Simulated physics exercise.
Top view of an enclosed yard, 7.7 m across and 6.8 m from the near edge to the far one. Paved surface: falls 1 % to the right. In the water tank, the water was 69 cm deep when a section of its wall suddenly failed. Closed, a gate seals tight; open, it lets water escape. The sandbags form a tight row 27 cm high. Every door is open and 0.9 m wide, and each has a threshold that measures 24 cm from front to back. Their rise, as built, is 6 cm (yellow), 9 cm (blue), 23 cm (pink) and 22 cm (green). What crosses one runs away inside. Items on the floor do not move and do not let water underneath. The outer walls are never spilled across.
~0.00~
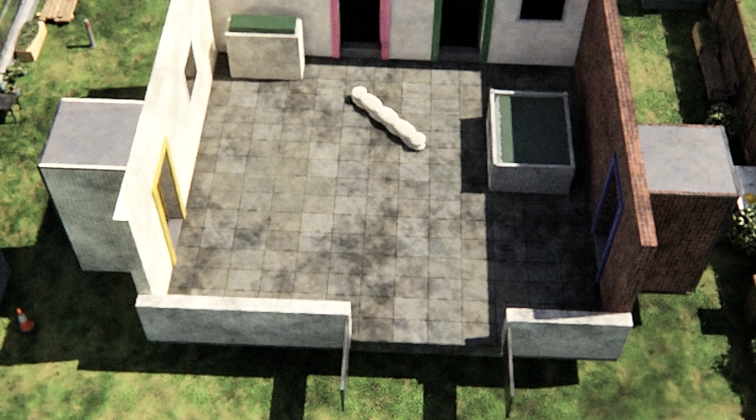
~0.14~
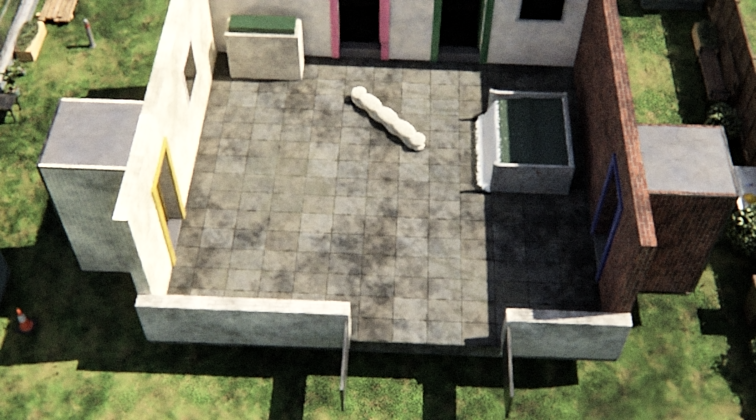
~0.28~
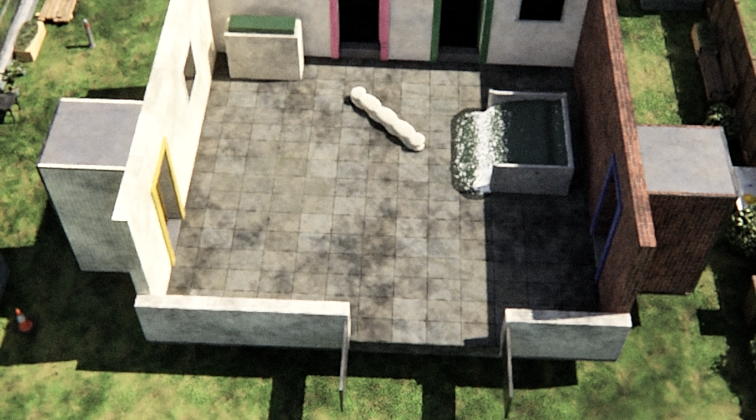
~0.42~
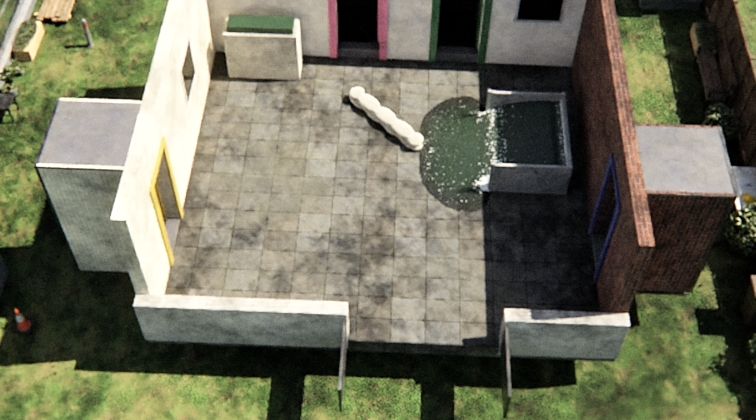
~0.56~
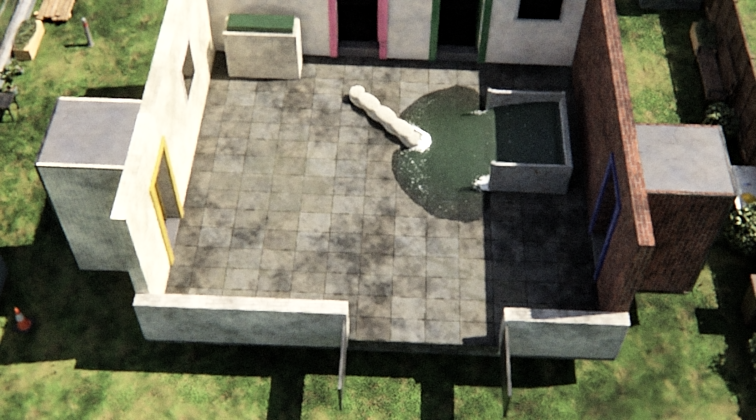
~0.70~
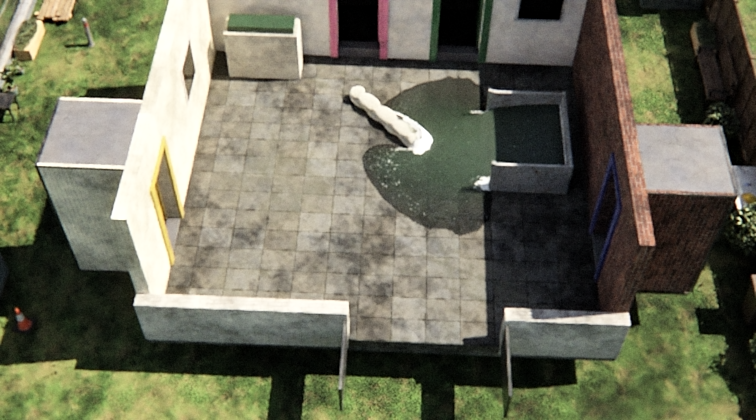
Dark green water bursts through the left side of a walled tank at the right of a paved yard, foaming as it drops onto the slabs. It spreads leftward in a rounded sheet, meets the lower end of a pale, lumpy barrier, and then fans out around it, widening across the paving.
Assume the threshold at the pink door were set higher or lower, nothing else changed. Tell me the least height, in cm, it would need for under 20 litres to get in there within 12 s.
You would need roughly 21 cm.
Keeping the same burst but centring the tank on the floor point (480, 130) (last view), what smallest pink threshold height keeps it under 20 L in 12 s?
Then roughly 31 cm.
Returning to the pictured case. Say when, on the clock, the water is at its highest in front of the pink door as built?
2.0 s.
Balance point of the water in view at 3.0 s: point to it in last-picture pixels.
The water is centred around (370, 151) in the last picture's pixels.
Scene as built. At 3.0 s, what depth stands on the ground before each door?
Yellow door 12 cm, blue door 0 cm, pink door 17 cm, green door 6 cm.
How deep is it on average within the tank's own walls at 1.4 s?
On average, around 24 cm.
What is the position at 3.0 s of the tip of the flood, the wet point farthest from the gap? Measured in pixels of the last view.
Around (166, 292).
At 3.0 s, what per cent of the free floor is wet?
Roughly 60 percent of the floor is wet.
After 1.4 s water covers 30 % of the floor, deepest (32 cm) near (423, 151); 2 cm at the pink door, 0 litres in over its 23 cm threshold.
After 3.0 s water covers 60 % of the floor, deepest (26 cm) near (216, 55); 17 cm at the pink door, 11 litres in over its 23 cm threshold.
After 12.0 s water covers 95 % of the floor, deepest (10 cm) near (576, 338); 2 cm at the pink door, 11 litres in over its 23 cm threshold.
At the pink door as built, the water arrived by 1.4 s and peaked near 27 cm at 2.0 s.
Run again over the same 12 s with other heights there, 34 litres in over 18 cm, 7 litres over 24.5 cm. The limit of 20 litres is kept from about 21 cm up.
